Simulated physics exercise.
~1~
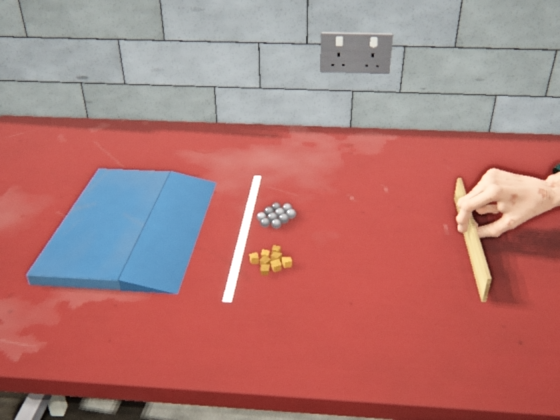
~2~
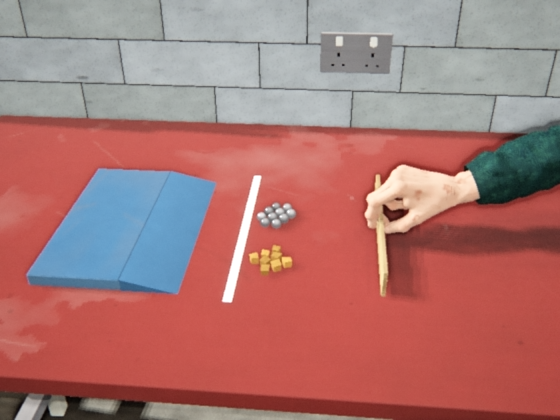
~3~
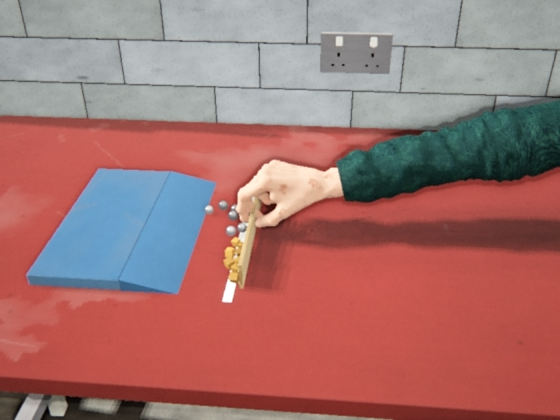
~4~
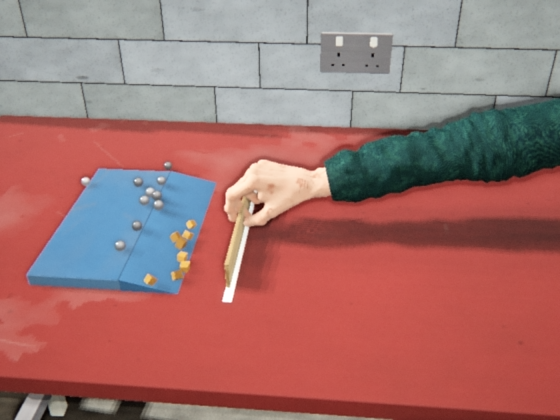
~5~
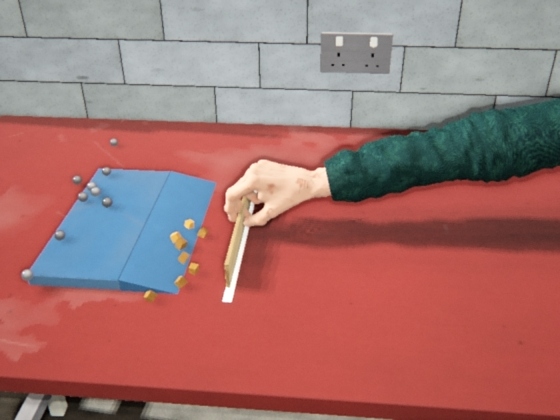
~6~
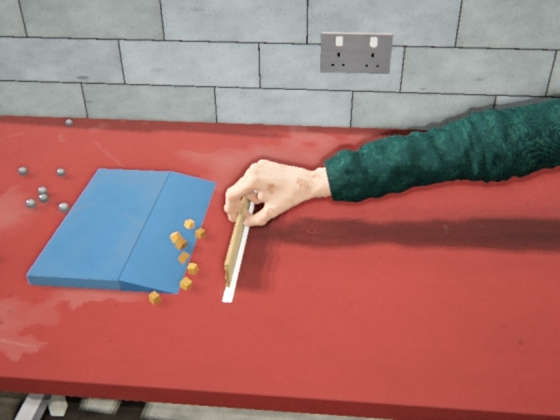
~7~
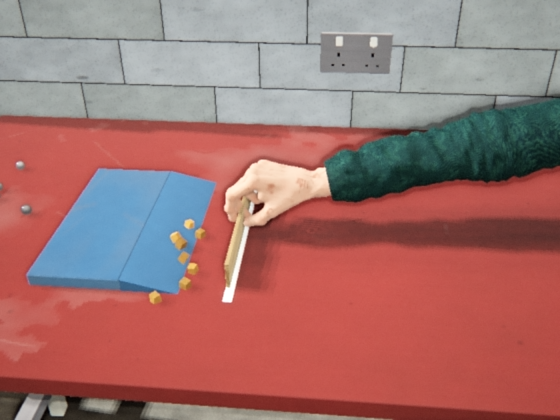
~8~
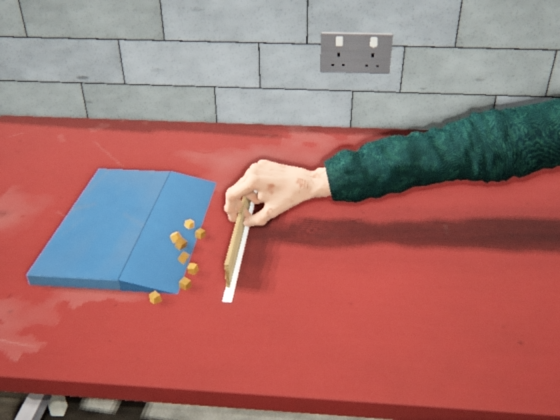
Hand sweeping a wooden strip left to white tape, silver balls rolling over a blue wedge and away, yellow cubes stopping around its near edge.
